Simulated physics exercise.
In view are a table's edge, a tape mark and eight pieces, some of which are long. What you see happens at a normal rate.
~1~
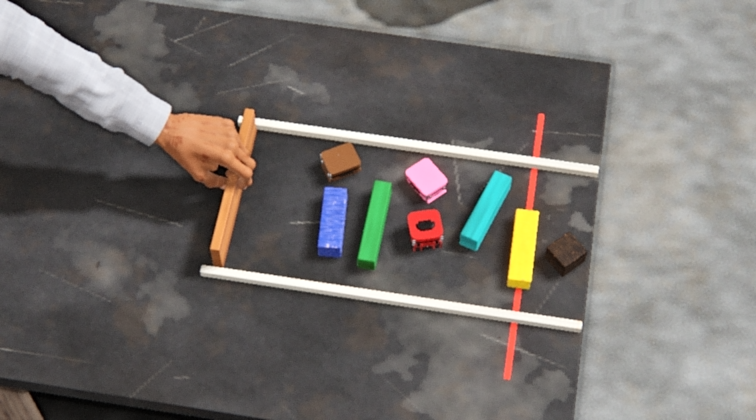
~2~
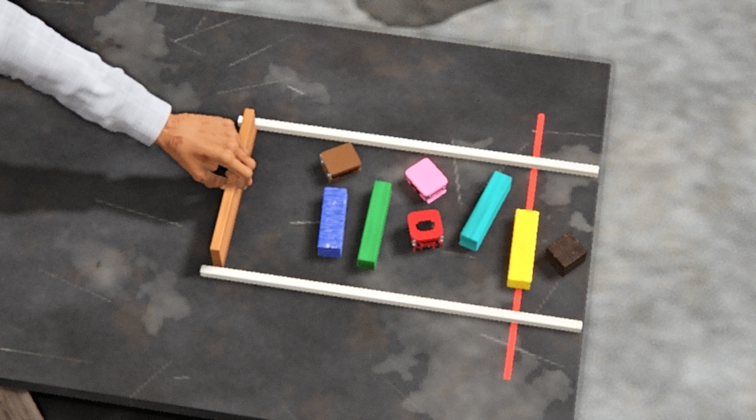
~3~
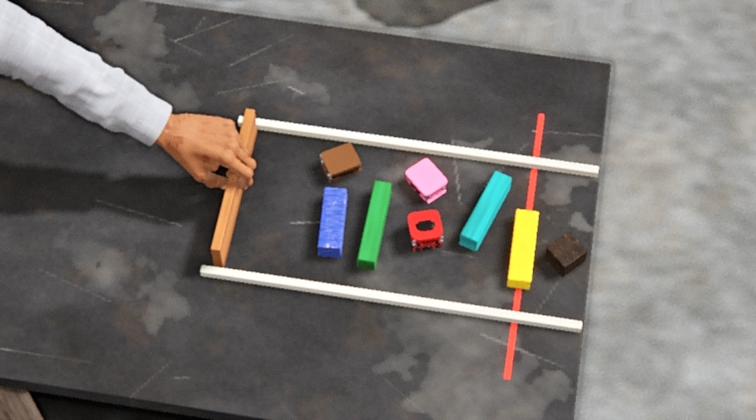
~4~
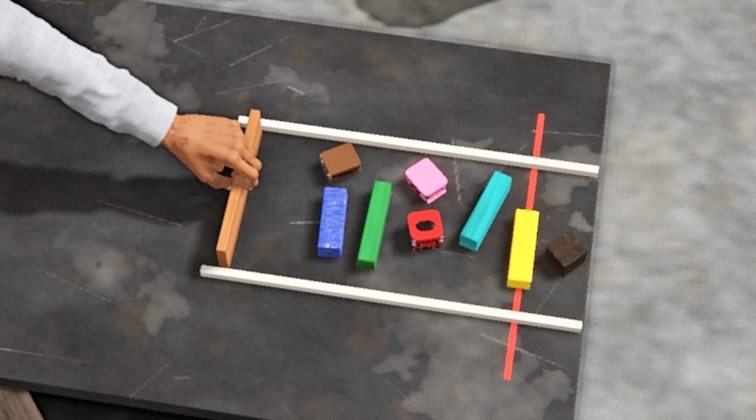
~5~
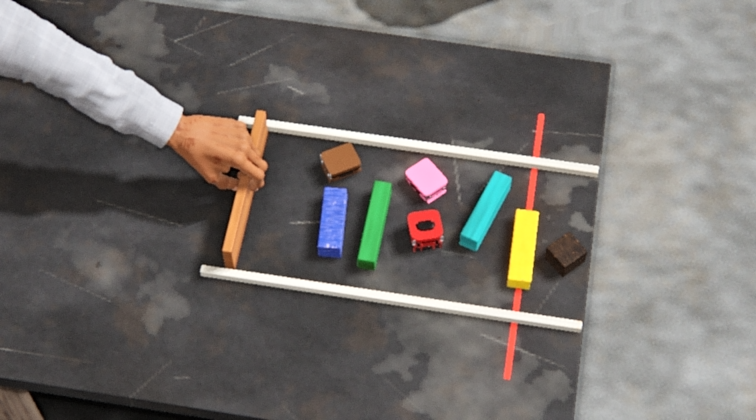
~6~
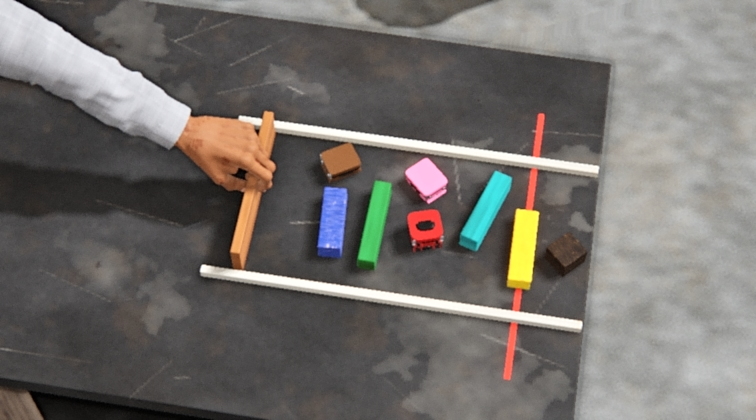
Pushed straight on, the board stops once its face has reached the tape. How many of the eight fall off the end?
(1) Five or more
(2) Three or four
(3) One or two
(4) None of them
The answer is 2.
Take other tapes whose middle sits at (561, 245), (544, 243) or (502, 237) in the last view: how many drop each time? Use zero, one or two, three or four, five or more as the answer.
Taken in the order given: Five or more, five or more, either one or two.
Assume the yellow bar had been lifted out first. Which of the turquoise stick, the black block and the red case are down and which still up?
Turquoise stick: Is gone; black block: Is gone; red case: Is still there.
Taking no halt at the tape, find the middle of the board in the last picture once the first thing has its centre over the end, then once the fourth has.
I'd put the first at about (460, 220) and the next at about (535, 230).
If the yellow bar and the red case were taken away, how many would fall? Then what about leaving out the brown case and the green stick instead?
First 1, then 2.
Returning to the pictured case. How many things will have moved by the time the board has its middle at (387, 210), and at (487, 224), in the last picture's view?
The count is 5 at the first point and 8 at the second.
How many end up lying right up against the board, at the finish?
It is in contact with 2.
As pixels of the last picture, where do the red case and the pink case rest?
Listed in order, first is (580, 258) and the other is (583, 209).
A little later, none off yet; black block at rest near (566, 255); yellow bar at rest near (523, 249); turquoise stick at rest near (486, 211).
When it is over, the number that fall off is three or four; down, turquoise stick, yellow bar and black block.
